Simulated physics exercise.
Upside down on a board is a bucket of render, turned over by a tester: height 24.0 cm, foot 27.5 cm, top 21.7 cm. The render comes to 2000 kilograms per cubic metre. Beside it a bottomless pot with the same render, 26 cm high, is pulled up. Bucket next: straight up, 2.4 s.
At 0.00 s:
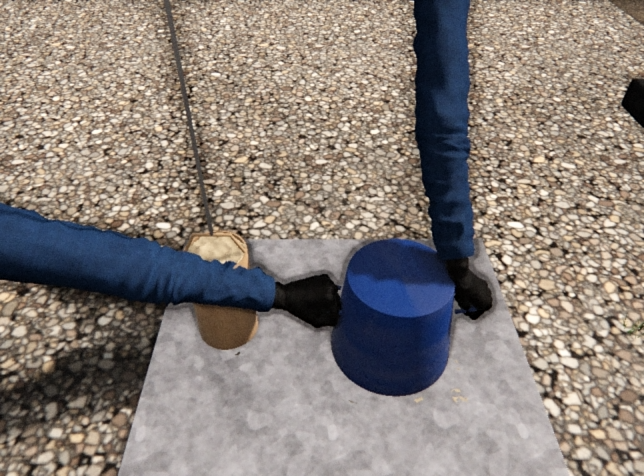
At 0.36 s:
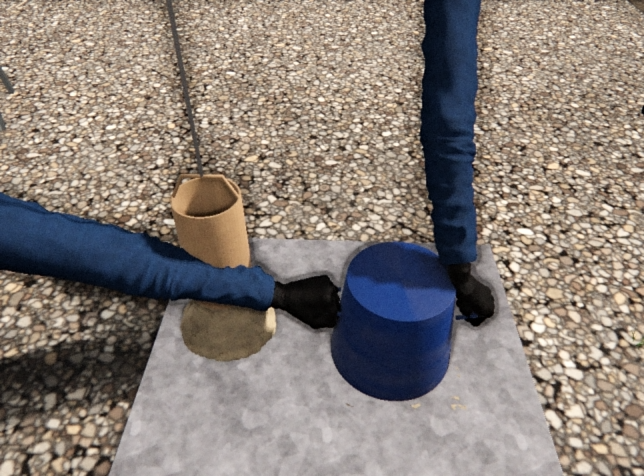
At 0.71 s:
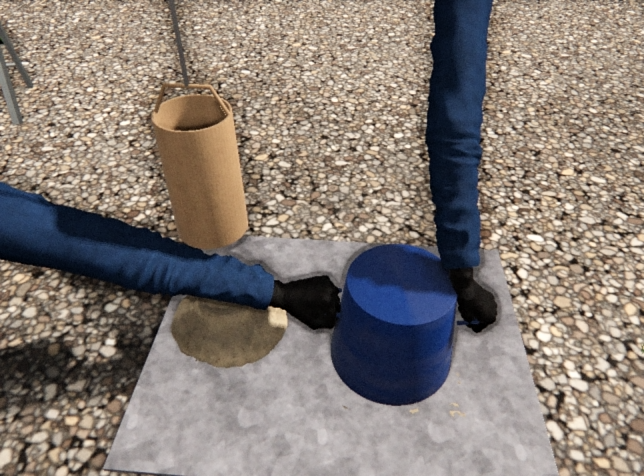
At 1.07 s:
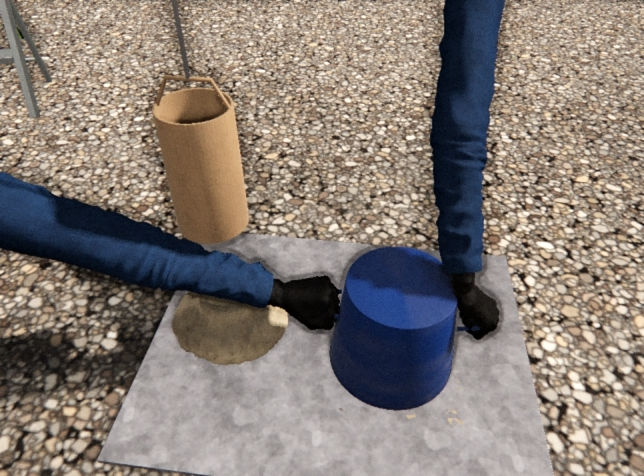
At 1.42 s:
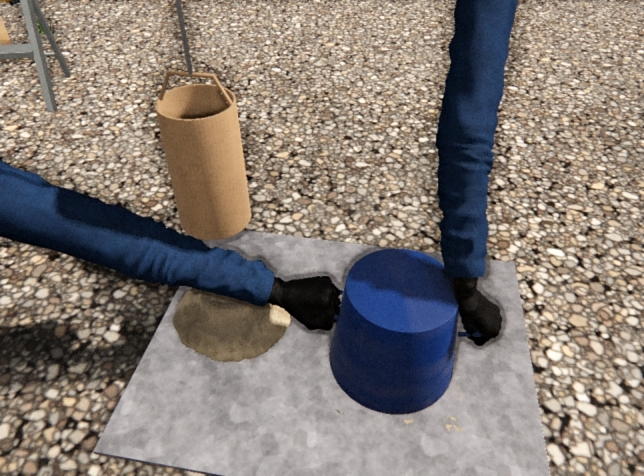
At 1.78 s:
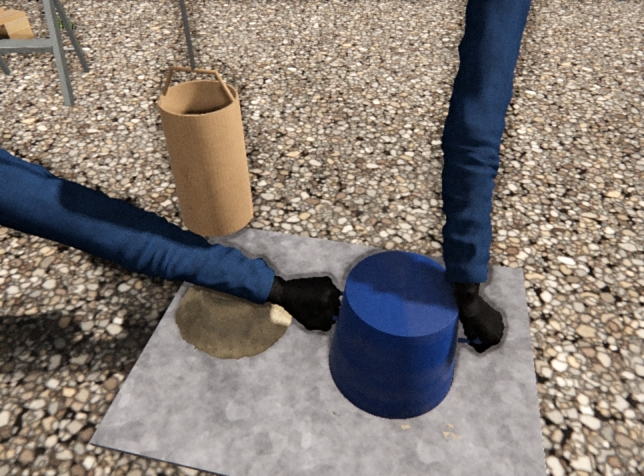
A brown tube rises off a low grey-brown heap while gloved hands hold an upturned blue bucket.
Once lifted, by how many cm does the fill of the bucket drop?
About 11 cm.
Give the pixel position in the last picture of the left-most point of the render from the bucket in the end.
Location: About (295, 360).
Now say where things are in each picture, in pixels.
In the first frame, middle of the pot's mouth at (215, 252), still down; middle of the bucket's top at (400, 276), not yet moved.
In the second frame, middle of the pot's mouth at (206, 197), raised 14 cm; middle of the bucket's top at (401, 279), not yet moved.
In the third frame, middle of the pot's mouth at (192, 114), raised 31 cm; the pot's heap 10 cm high and 28 cm wide, top at (226, 296); middle of the bucket's top at (402, 282), not yet moved.
In the fourth frame, middle of the pot's mouth at (193, 107), raised 32 cm; the pot's heap 10 cm high and 28 cm wide, top at (227, 293); middle of the bucket's top at (402, 285), not yet moved.
In the fifth frame, middle of the pot's mouth at (196, 103), raised 32 cm; the pot's heap 10 cm high and 28 cm wide, top at (229, 290); middle of the bucket's top at (402, 288), not yet moved.
In the sixth frame, middle of the pot's mouth at (198, 98), raised 32 cm; the pot's heap 10 cm high and 28 cm wide, top at (231, 287); middle of the bucket's top at (403, 291), not yet moved.
After 2.4 s, the bucket is up 6.0 cm; the render has come down 4.5 cm to 19 cm and is 35 cm wide.
After 3.0 s, the bucket is up 15 cm; the render has come down 11 cm to 13 cm and is 43 cm wide.
After 3.6 s, the bucket is up 25 cm; the render has come down 11 cm to 13 cm and is 44 cm wide.
After 4.3 s, the bucket is clear; the render has come down 11 cm to 13 cm and is 44 cm wide.
After 4.8 s, at rest, the bucket is clear; the render has come down 11 cm to 13 cm and is 44 cm wide.
